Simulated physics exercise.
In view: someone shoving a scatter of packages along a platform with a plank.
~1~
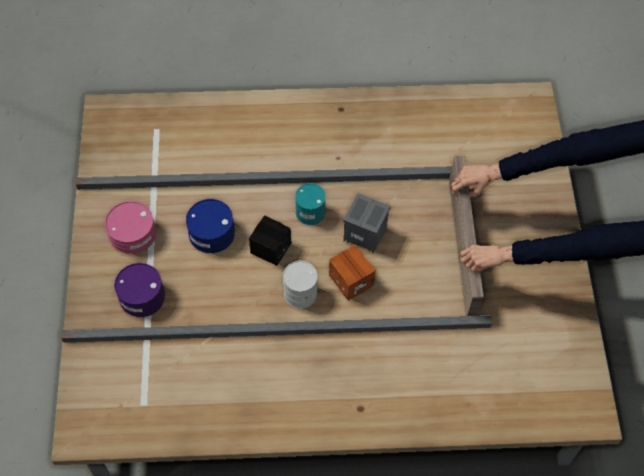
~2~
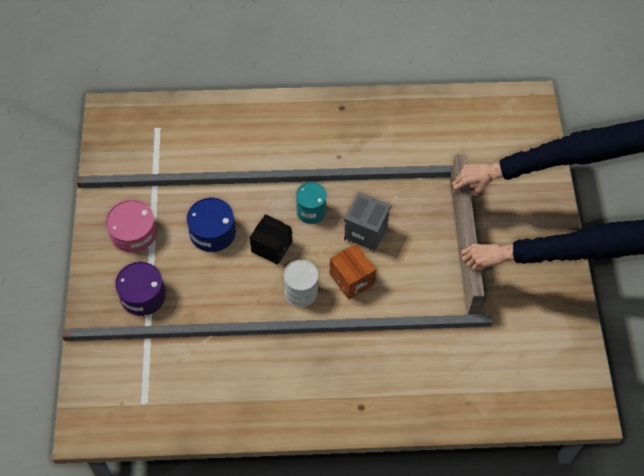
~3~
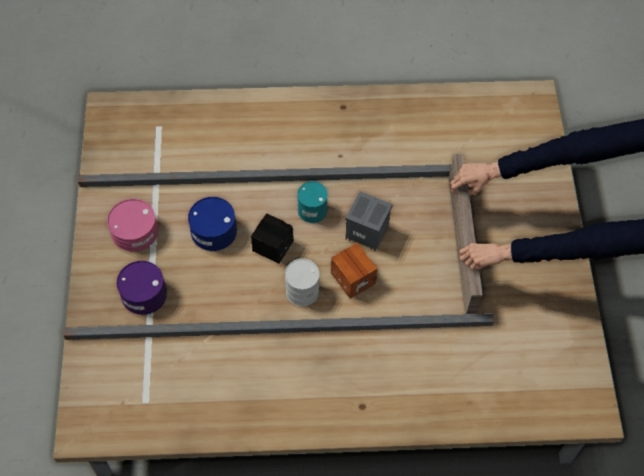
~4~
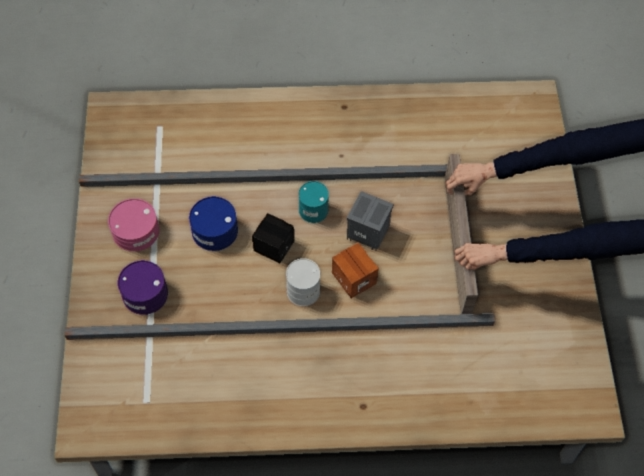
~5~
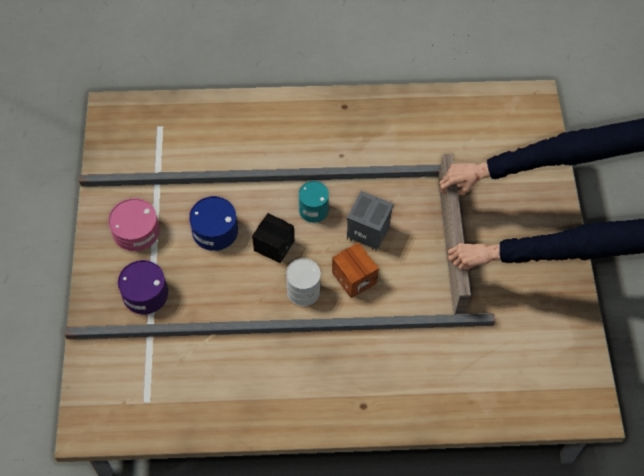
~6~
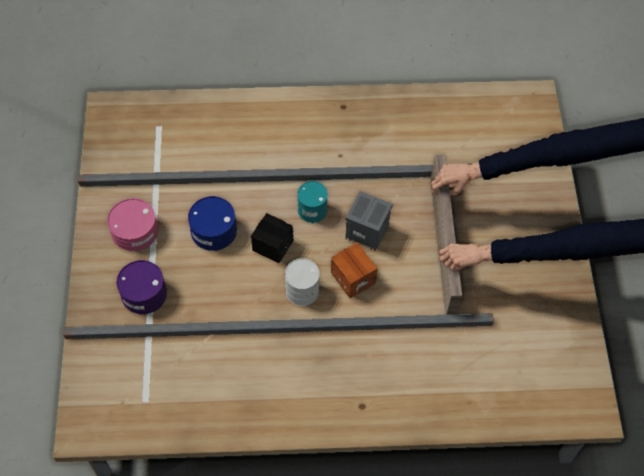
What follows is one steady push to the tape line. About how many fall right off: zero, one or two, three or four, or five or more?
Here the number that fall off is one or two.
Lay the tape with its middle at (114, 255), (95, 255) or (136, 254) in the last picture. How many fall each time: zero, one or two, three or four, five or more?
For each place: 3 or 4; 3 or 4; 1 or 2.
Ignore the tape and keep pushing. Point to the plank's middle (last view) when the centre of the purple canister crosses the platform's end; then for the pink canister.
Near (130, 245) and (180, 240).
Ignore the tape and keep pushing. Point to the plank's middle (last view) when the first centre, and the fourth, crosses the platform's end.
At (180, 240) for the first, at (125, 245) for the fourth.
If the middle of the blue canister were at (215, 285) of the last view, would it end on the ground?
The blue canister remains up.
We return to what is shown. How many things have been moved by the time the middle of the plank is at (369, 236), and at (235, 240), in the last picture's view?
First 2, then 7.
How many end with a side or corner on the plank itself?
It touches 4.
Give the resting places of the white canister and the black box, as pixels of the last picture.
First (131, 298), then (99, 258).
A little later, none off yet; pink canister at rest near (133, 225); purple canister at rest near (142, 287); blue canister at rest near (213, 224).
Next, none off yet; pink canister at rest near (133, 225); purple canister at rest near (142, 287); blue canister shifted a little near (195, 222).
Later still, none off yet; pink canister shifted about its own width near (102, 226); purple canister shifted a little near (131, 293); blue canister shifted about its own width near (149, 223).
When it is over, the number that fall off is one or two; down, pink canister.
